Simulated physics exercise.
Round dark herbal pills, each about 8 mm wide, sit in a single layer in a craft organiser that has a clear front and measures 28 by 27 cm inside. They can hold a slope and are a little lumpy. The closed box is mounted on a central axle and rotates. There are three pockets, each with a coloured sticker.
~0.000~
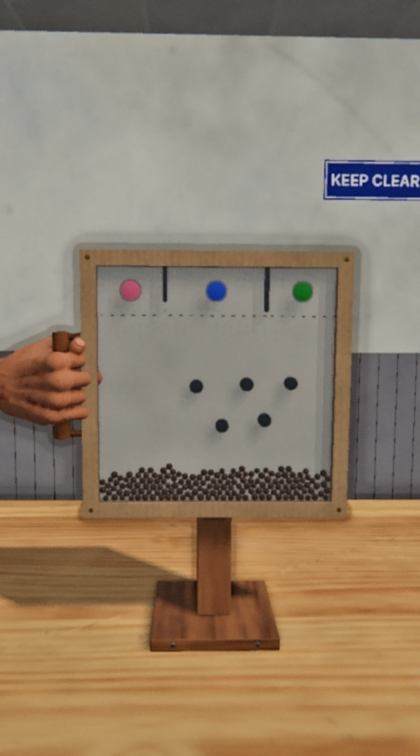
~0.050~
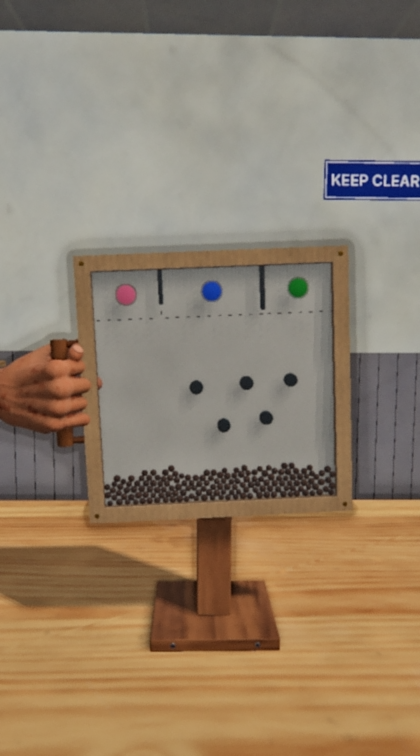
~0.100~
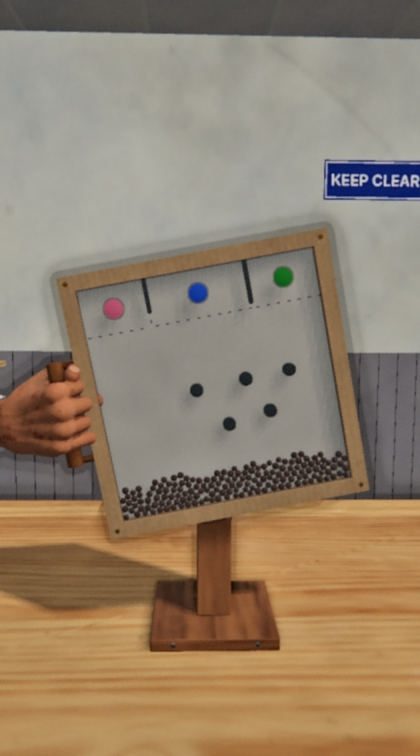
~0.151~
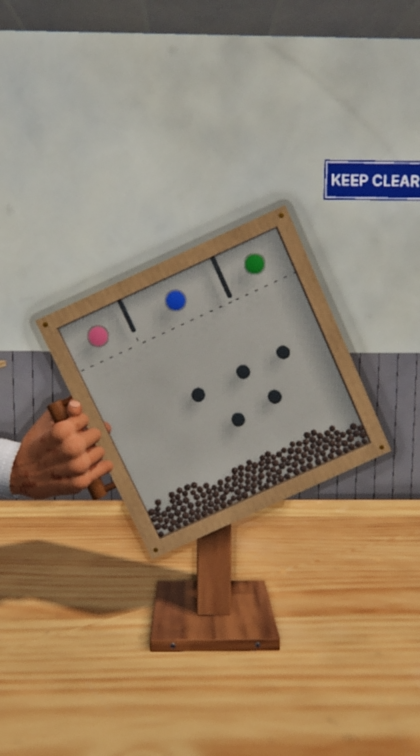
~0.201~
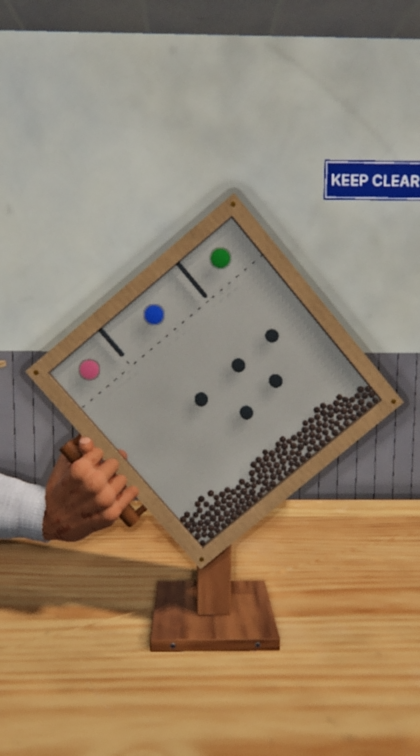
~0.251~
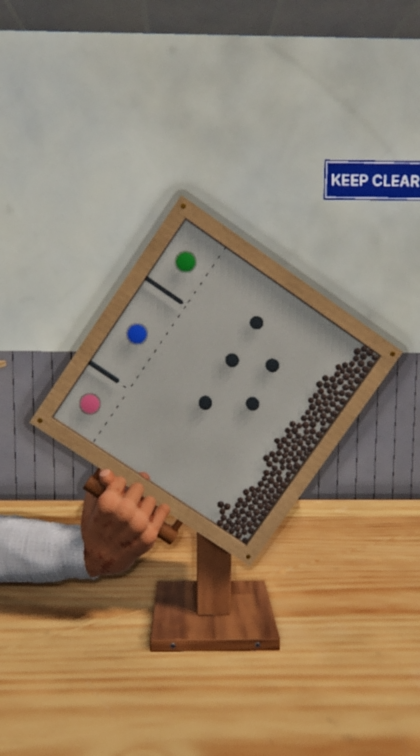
A square, clear-fronted box on a wooden stand turns steadily anticlockwise as a hand grips its left side, and the small dark balls inside shift toward the right, banking along the sloping wall opposite three coloured stickers.
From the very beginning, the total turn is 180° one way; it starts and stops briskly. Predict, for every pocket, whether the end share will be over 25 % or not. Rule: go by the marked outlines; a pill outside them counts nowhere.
Pink pocket: Over; blue pocket: Over; green pocket: Not over.
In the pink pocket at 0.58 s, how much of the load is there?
Around 25 percent.
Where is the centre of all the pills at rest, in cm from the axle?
Offset approx. 5 cm right, 11 cm below.
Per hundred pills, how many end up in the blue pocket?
Roughly 45 per cent.
After 0.42 s, it stands 108° anticlockwise; the pills' middle is 11 cm right of and 1 cm below the centre; nothing in the marked areas.
After 0.58 s, it stands 158° anticlockwise; the pills' middle is 8 cm right of and 4 cm below the centre; pink 25 %.
After 0.72 s, it stands 180° anticlockwise; the pills' middle is 8 cm right of and 6 cm below the centre; pink 40 %, blue 10 %.
At rest by 1.5 s, it stands 180° anticlockwise; pink 40 %, blue 45 %, green 0 %, elsewhere 10 %.
